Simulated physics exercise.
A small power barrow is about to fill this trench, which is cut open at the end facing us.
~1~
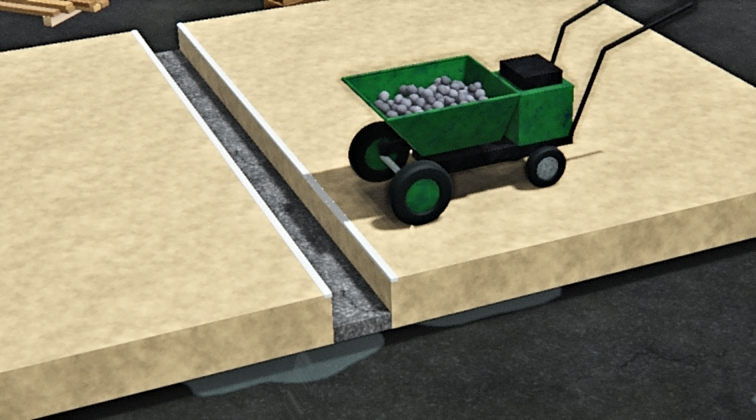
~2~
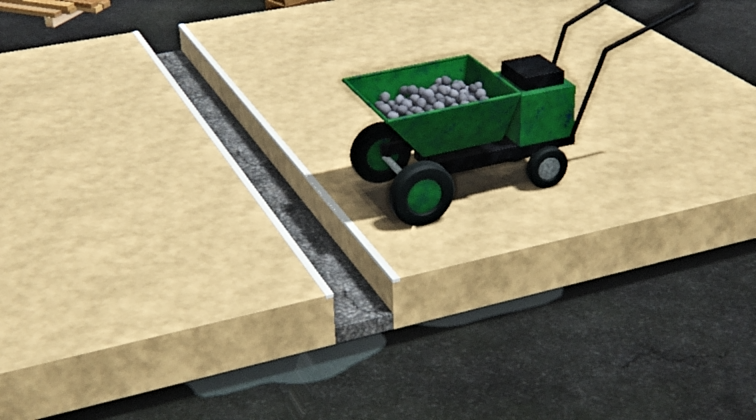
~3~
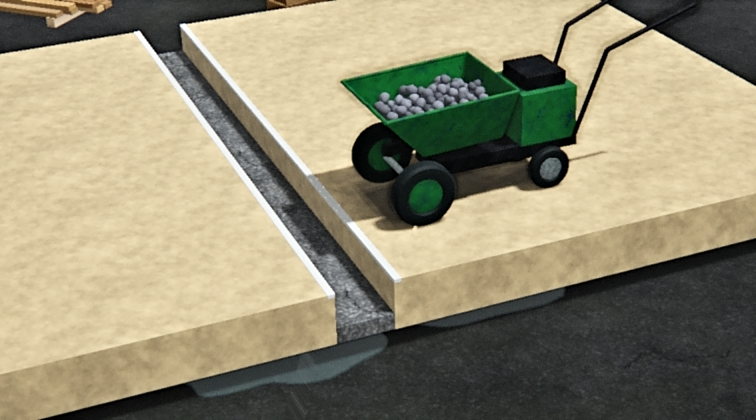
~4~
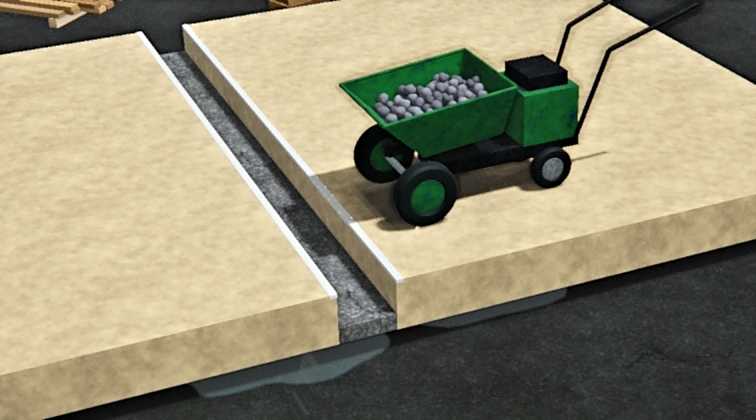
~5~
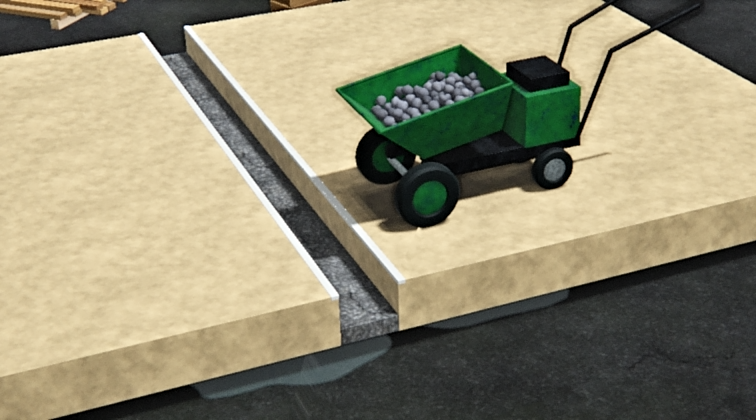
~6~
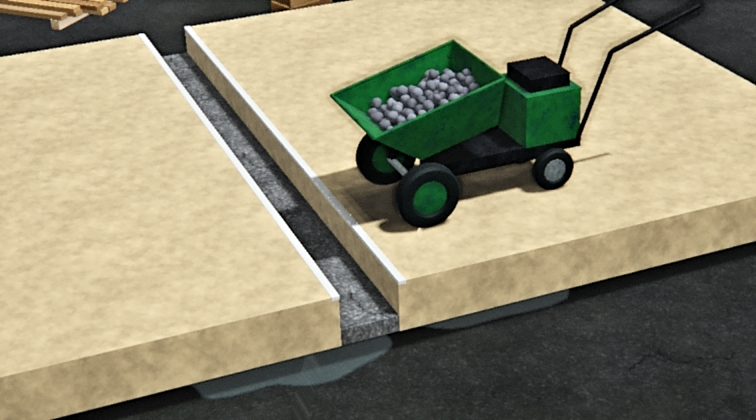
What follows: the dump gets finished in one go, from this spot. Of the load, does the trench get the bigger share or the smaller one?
The bigger share.
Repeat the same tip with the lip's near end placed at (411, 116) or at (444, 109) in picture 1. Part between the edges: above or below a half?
Lab note - position 1: A majority share; position 2: A majority share.
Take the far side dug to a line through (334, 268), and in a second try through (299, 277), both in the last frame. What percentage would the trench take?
First try: About 40 %; second try: About 100 %.
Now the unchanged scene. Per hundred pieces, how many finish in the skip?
About 0 per cent.
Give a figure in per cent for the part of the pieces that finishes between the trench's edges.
Roughly 75 percent.
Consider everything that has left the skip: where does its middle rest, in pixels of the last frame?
Near (305, 246), more or less.
Just after the last frame, skip tipped steeply; every one in the skip.
A moment on, skip tipped steeply; the larger part in the skip; about a tenth in or heaped over the trench; just a few beyond it; just a few falling.
Further on, skip tipped right over; about a tenth in the skip; roughly two thirds in or heaped over the trench; roughly a quarter beyond it.
When it is over, skip tipped right over; the larger part in or heaped over the trench; roughly a quarter beyond it.
